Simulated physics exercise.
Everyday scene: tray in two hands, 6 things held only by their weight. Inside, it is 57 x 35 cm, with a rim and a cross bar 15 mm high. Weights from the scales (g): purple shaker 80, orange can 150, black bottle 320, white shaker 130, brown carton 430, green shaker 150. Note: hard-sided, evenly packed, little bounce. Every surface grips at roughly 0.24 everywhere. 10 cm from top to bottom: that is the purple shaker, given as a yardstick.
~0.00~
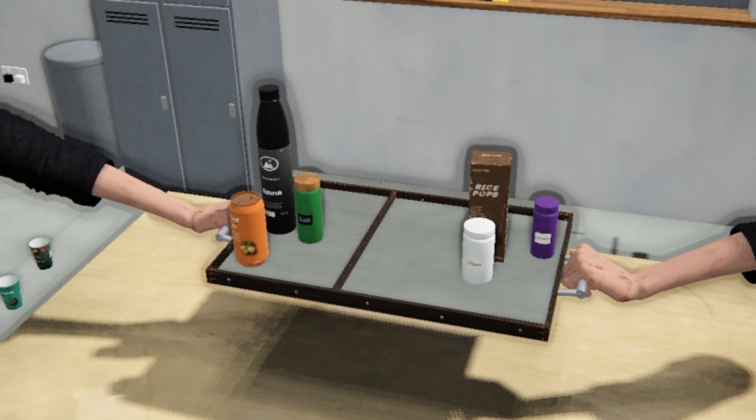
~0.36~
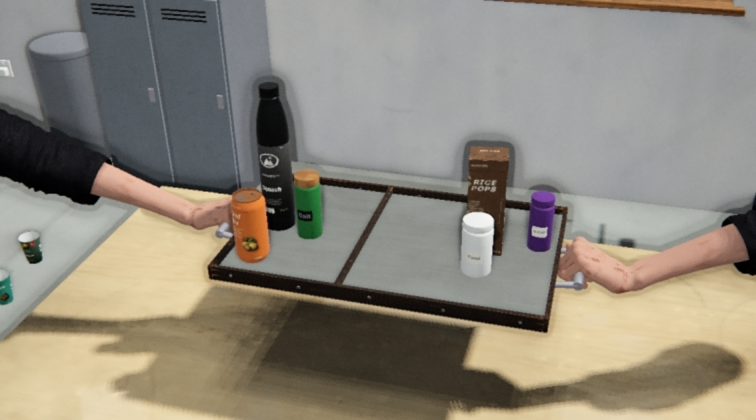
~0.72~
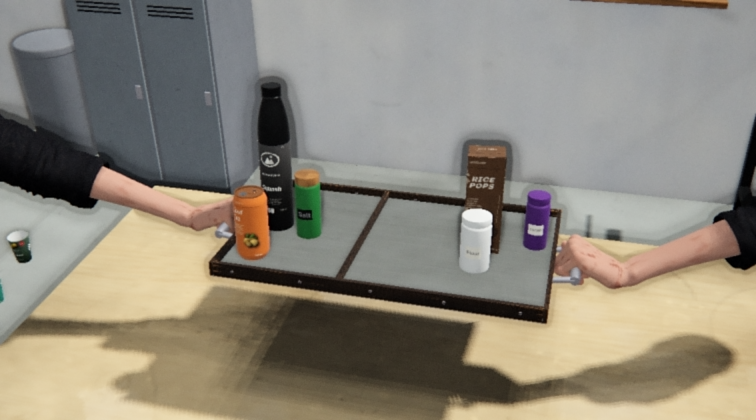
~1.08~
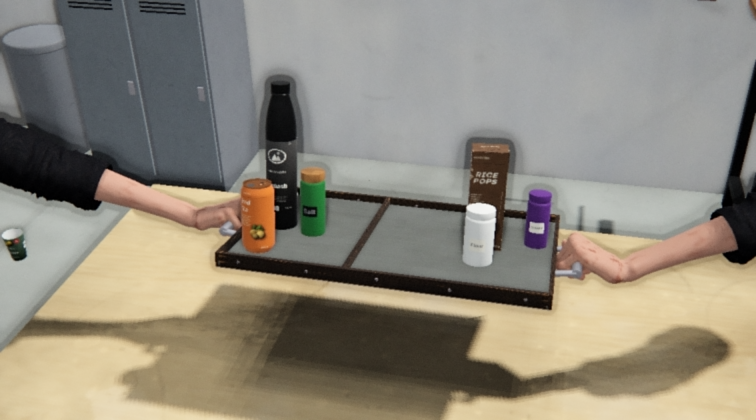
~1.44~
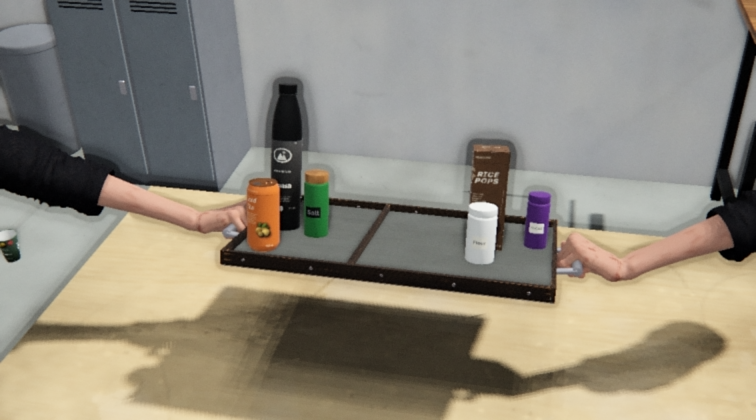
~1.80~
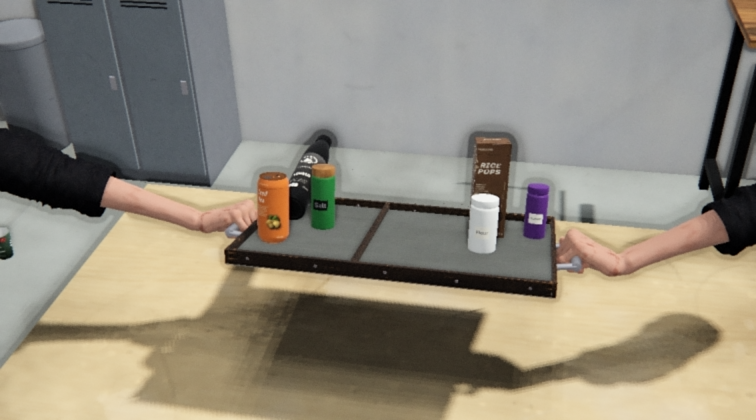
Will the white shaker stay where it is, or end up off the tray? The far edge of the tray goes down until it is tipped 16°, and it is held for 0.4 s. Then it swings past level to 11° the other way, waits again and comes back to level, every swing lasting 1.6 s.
It stays where it is.
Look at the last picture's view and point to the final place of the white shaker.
You'll find it at about (489, 188).
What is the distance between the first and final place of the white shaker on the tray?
Some 19 cm.
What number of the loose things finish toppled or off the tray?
4.
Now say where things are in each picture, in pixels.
Tray level; white shaker (478, 251); purple shaker (545, 228), in the first picture.
Tilt 1°, far edge down; black bottle (275, 158); brown carton (486, 202), in the second picture.
Tilt 5°, far edge down; green shaker (308, 204); purple shaker (537, 220), in the third picture.
Tilt 11°, far edge down; orange can (258, 216); black bottle (281, 156), in the fourth picture.
Tilt 15°, far edge down; black bottle (287, 157) 4° off its base; brown carton (488, 198), in the fifth picture.
Tilt 16°, far edge down; white shaker (483, 224) moved 4 cm; purple shaker (536, 211) moved 4 cm, in the sixth picture.
After 2.10 s, tilt 16°, far edge down; black bottle now off the tray; white shaker moved 12 cm near (486, 211); brown carton 6° off its base.
After 2.50 s, tilt 13°, far edge down; brown carton and green shaker now off the tray; white shaker moved 17 cm near (488, 201); orange can 9° off its base.
After 3.00 s, tray level; orange can now off the tray; white shaker moved 19 cm near (489, 187); purple shaker moved 10 cm.
After 3.80 s, tilt 11°, near edge down; white shaker moved 19 cm near (489, 180); purple shaker moved 10 cm.
In the end (6.1 s), off the tray, orange can, black bottle, brown carton and green shaker; not toppled but over 5 cm from the start, purple shaker and white shaker. In the last view, white shaker near (489, 188).
